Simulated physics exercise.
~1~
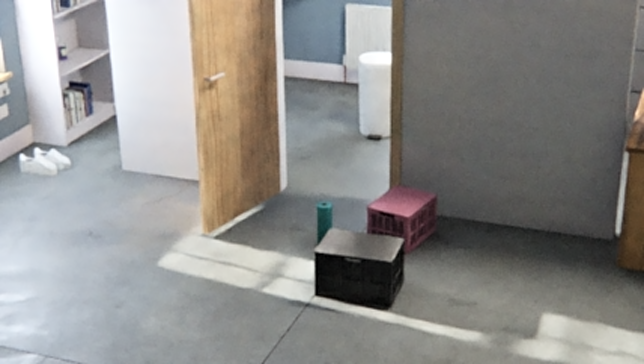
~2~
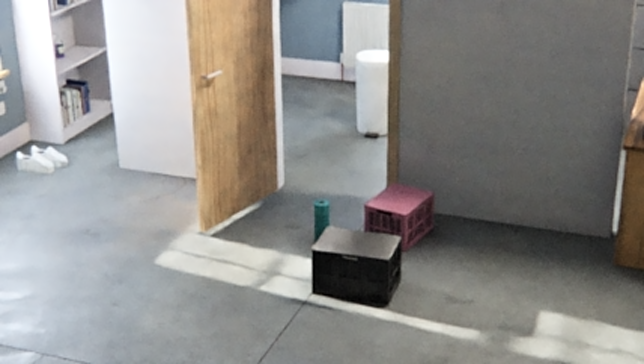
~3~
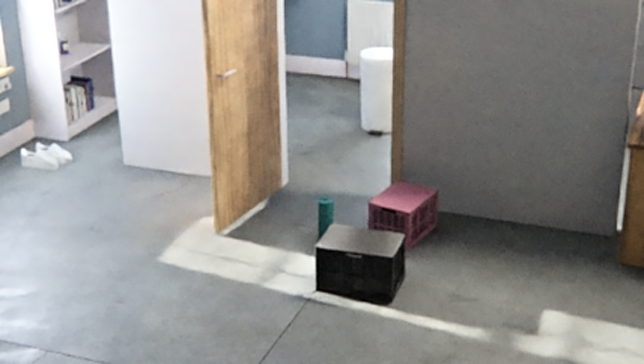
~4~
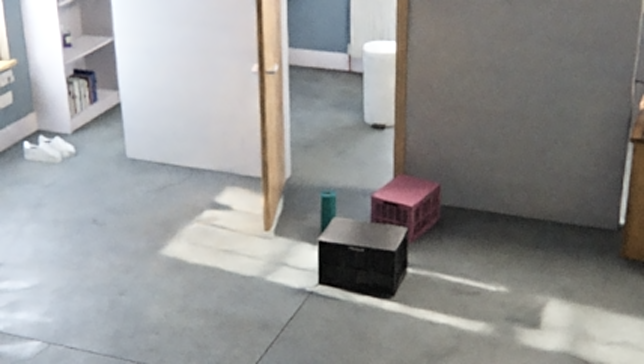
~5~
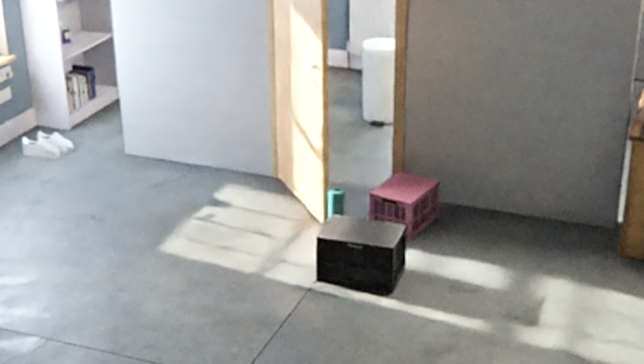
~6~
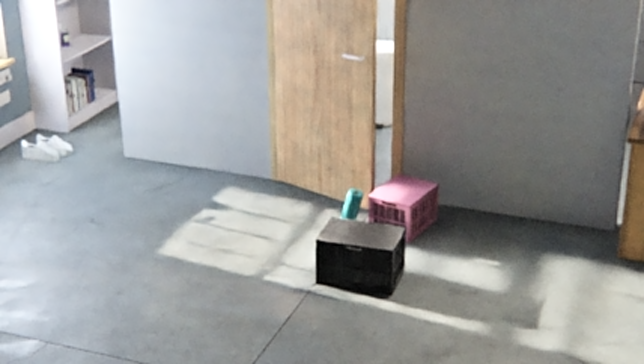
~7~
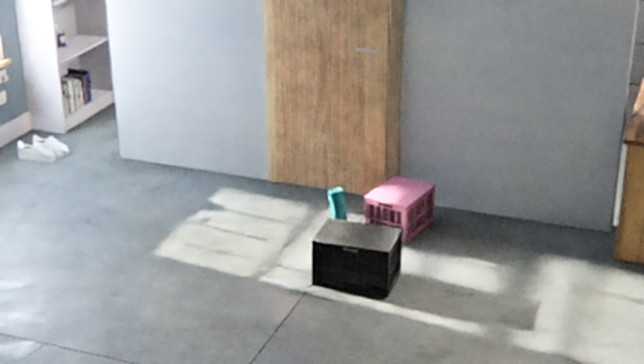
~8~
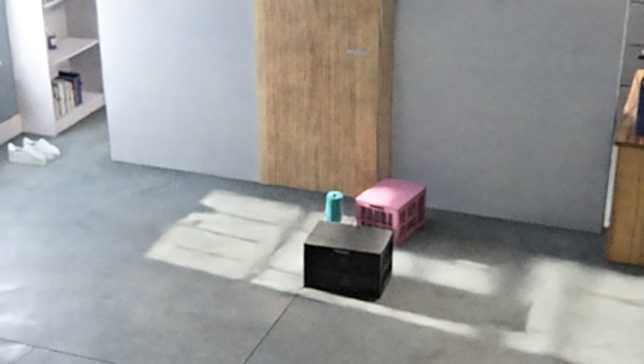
A wooden door stands open in a grey partition wall, seen from a raised, slightly swaying viewpoint across a sunlit grey floor. A black crate sits in front of the doorway, with a pink crate behind it to the right and an upright turquoise roll to the left; white shoes and a bookshelf are at far left. The door swings rightward towards its frame, with nobody in view. Nearing closure, it meets the roll, which shifts right and leans. The door then closes fully, the roll stands upright again, and both crates remain in place.
